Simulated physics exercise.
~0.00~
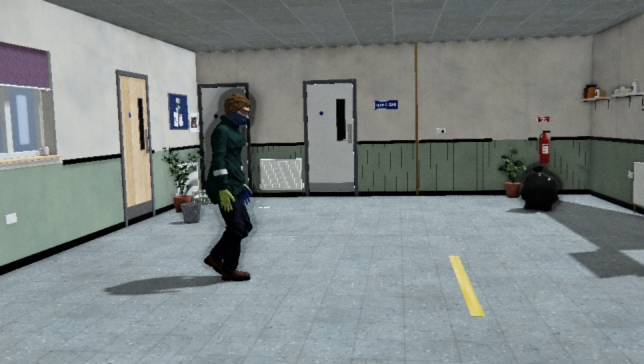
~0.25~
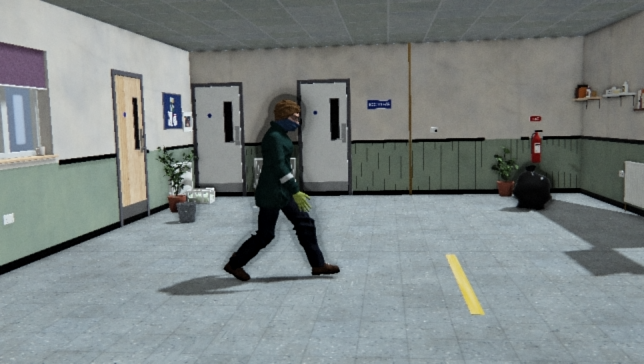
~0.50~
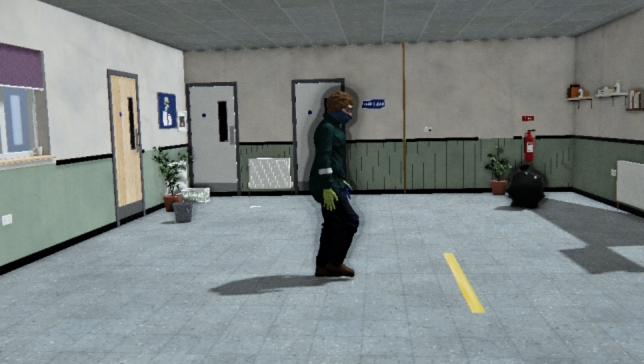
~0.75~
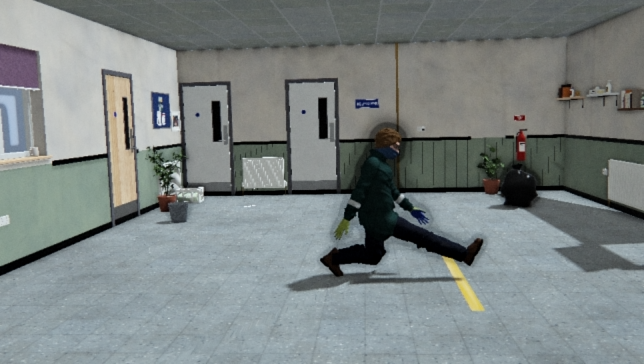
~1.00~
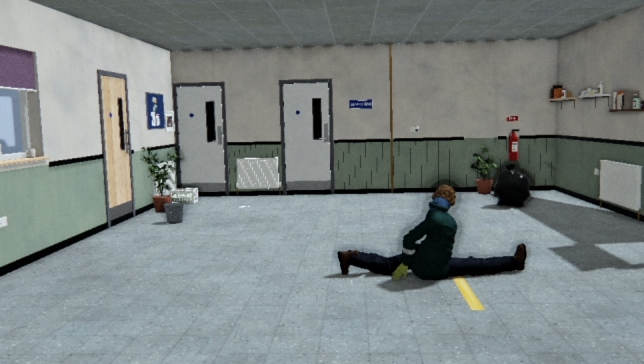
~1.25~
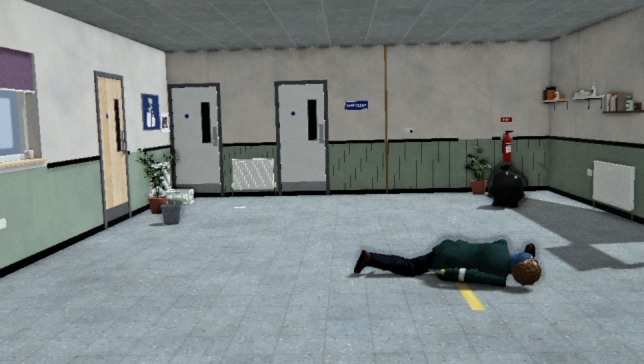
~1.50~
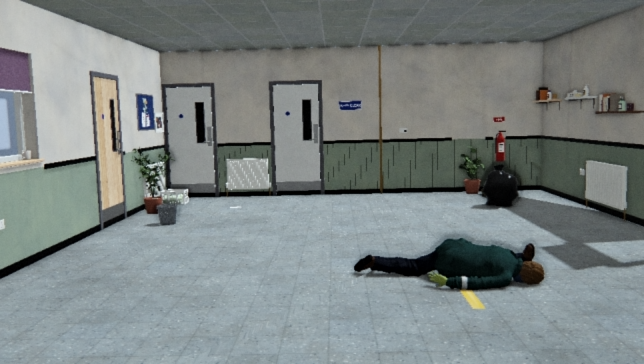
A shopper in a dark green jacket, dark trousers, yellow-green gloves and a blue face covering walks rightward across a grey-tiled room, seen from the side as the view drifts slightly. Behind are a wooden door, two grey doors, potted plants, green lower walls, a red extinguisher and a round black object at right. Nearing a strip of yellow tape on the floor, the shopper takes a long stride, and the legs slide wide apart until the body sits low. The torso then topples rightward over the tape. The shopper ends lying flat, head and chest beyond it, legs stretched left.
